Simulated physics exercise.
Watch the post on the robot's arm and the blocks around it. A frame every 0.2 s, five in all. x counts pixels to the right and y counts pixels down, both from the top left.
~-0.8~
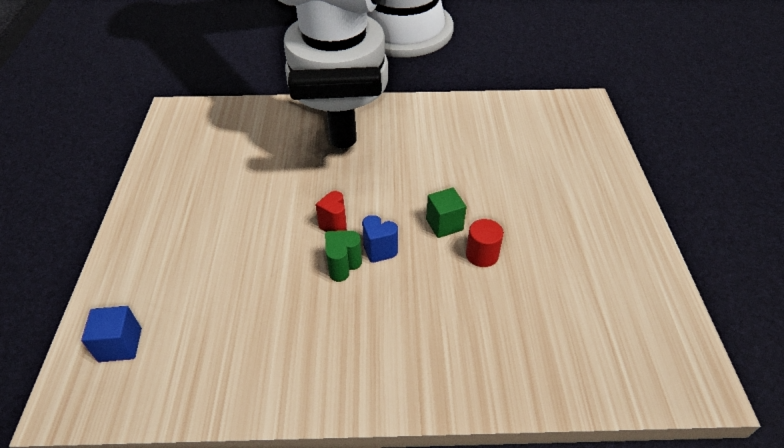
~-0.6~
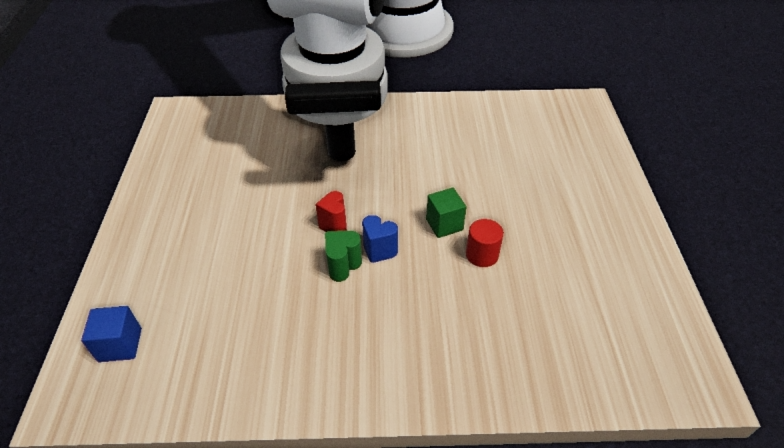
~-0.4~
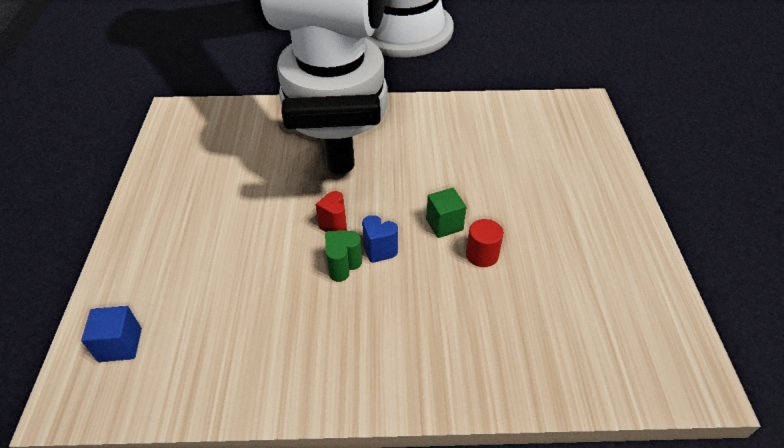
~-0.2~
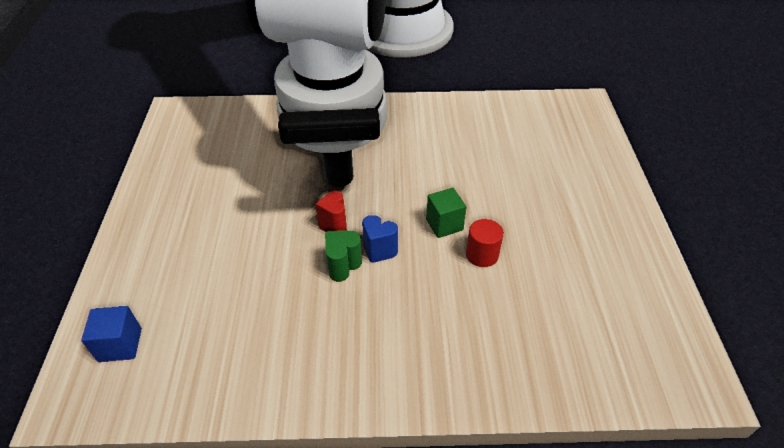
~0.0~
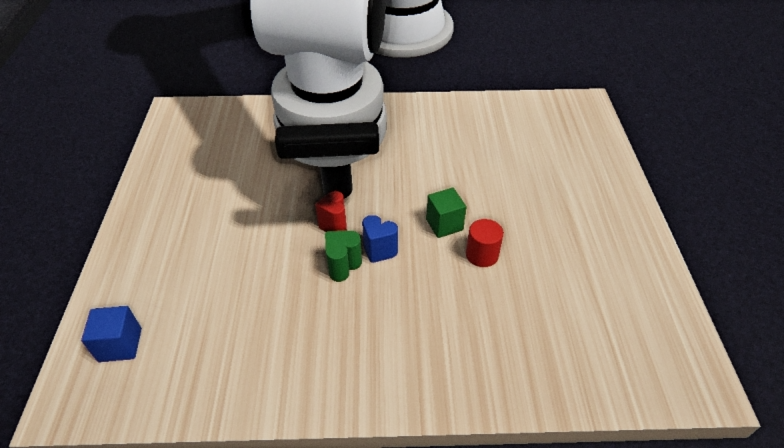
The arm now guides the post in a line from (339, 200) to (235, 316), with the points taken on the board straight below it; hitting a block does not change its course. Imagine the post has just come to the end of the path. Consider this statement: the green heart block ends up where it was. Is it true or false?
Answer: False.
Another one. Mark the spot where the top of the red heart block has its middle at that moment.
I'd expect the centre of its top face to be at (314, 238).
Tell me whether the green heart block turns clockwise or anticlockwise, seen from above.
The block turns counter-clockwise.
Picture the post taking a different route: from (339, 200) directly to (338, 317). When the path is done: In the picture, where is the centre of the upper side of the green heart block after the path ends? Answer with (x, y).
The middle of the upper face of the green heart block will lie at about (334, 328) in the picture.
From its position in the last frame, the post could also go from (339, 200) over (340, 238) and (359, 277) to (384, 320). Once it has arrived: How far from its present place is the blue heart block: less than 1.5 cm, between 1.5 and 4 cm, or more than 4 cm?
Within 1.5 cm.
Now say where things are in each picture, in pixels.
The first frame shows tip of the post at (343, 140), middles of tops, red heart block at (332, 201), green heart block at (340, 242), blue heart block at (379, 226).
The second frame shows post at (342, 153), nothing pushed.
The third frame shows post at (341, 165), nothing pushed.
The fourth frame shows post at (339, 178), nothing pushed.
The fifth frame shows post at (338, 190), red heart block at (332, 201), green heart block at (340, 242), blue heart block at (379, 226).
What follows on the original path. One third of the way, post at (307, 225); red heart block at (324, 229), turned 70° anticlockwise; green heart block at (344, 246), turned 15° anticlockwise.
Two thirds of the way, post at (272, 263); red heart block at (314, 238); green heart block at (346, 249), turned 20° anticlockwise.
At the end, post at (232, 307); red heart block at (314, 238), turned 130° anticlockwise; green heart block at (346, 249), turned 20° anticlockwise; blue heart block unmoved.
